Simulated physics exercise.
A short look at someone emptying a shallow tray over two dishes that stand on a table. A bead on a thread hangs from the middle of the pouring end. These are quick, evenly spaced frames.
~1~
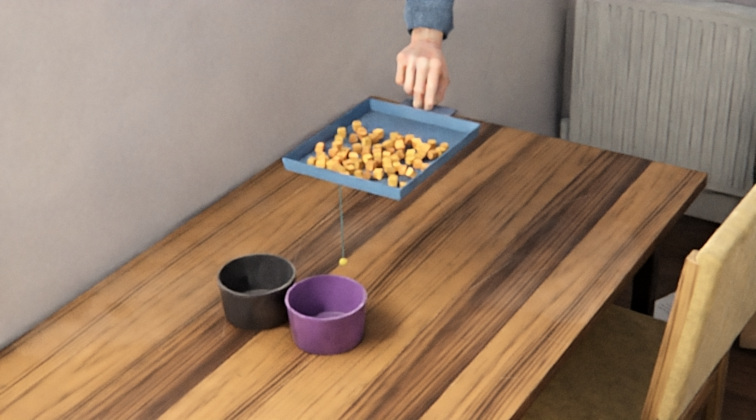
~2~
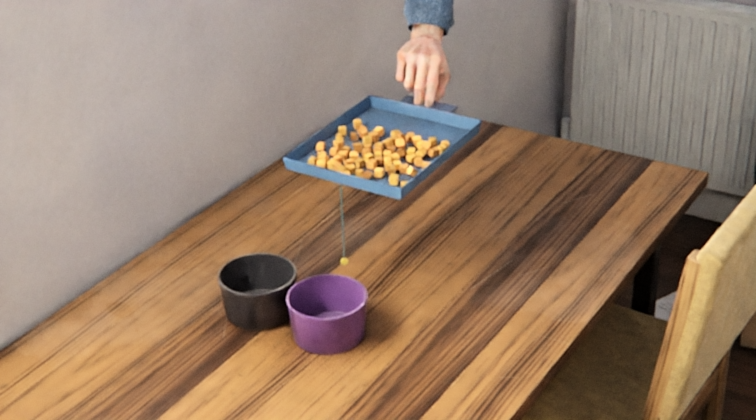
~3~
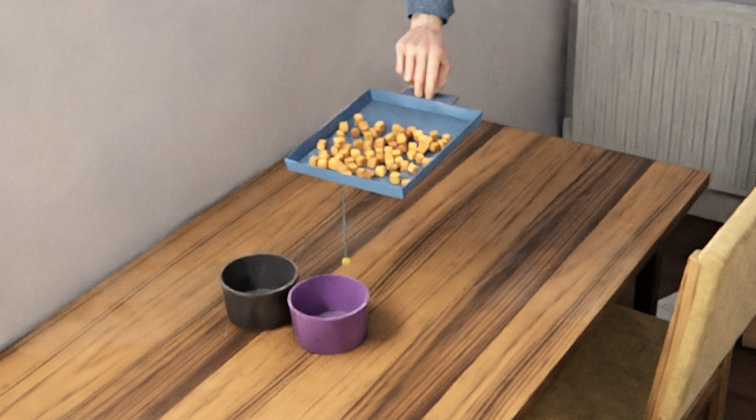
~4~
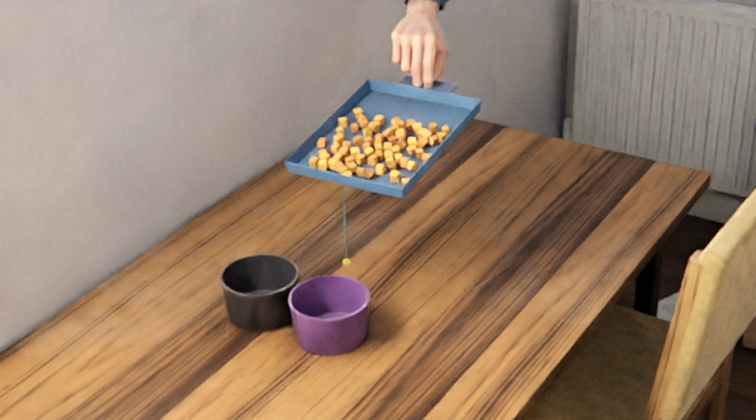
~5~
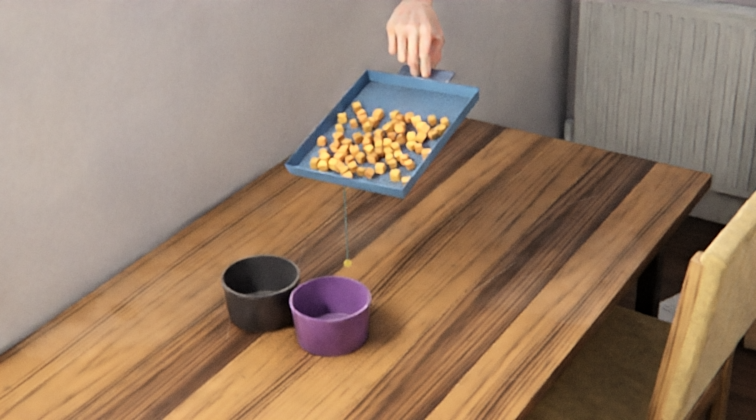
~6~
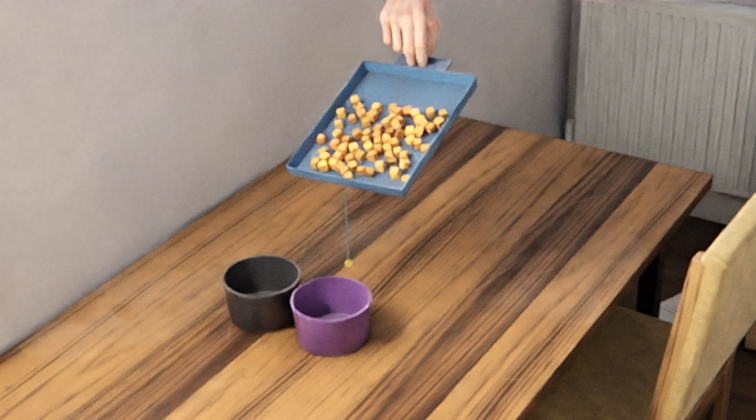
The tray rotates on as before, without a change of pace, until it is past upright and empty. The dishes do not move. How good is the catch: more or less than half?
Together they catch over half.
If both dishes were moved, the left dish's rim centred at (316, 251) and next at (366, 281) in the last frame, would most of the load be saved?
First not half, then under half.
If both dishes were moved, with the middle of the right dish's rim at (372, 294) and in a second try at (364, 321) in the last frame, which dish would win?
One: The left-hand dish. Two: Left.
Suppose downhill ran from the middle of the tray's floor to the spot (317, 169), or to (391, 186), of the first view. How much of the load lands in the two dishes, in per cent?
The first gives 50 %, the second 20 %.
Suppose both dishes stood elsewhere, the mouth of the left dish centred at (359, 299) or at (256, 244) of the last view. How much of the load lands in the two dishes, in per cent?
Roughly 30 per cent, and 20 per cent.
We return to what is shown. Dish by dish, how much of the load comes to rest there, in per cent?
The left dish has 30 per cent, the right dish has 50.
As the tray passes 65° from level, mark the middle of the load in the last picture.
Around (337, 160).
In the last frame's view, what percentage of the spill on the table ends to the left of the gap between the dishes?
Some 70 per cent.
Soon after the last picture, tray tipped steeply; nearly all on the tray; a stray few in the air.
A little later, tray tipped past a quarter turn; most on the tray; a small part in the right dish; a stray few in the left dish; a stray few outside both; a small part in the air.
Later still, tray tipped past a quarter turn; about half in the right dish; about a third in the left dish; about a quarter outside both.
By the end, tray tipped past a quarter turn; about half in the right dish; about a third in the left dish; about a quarter outside both.
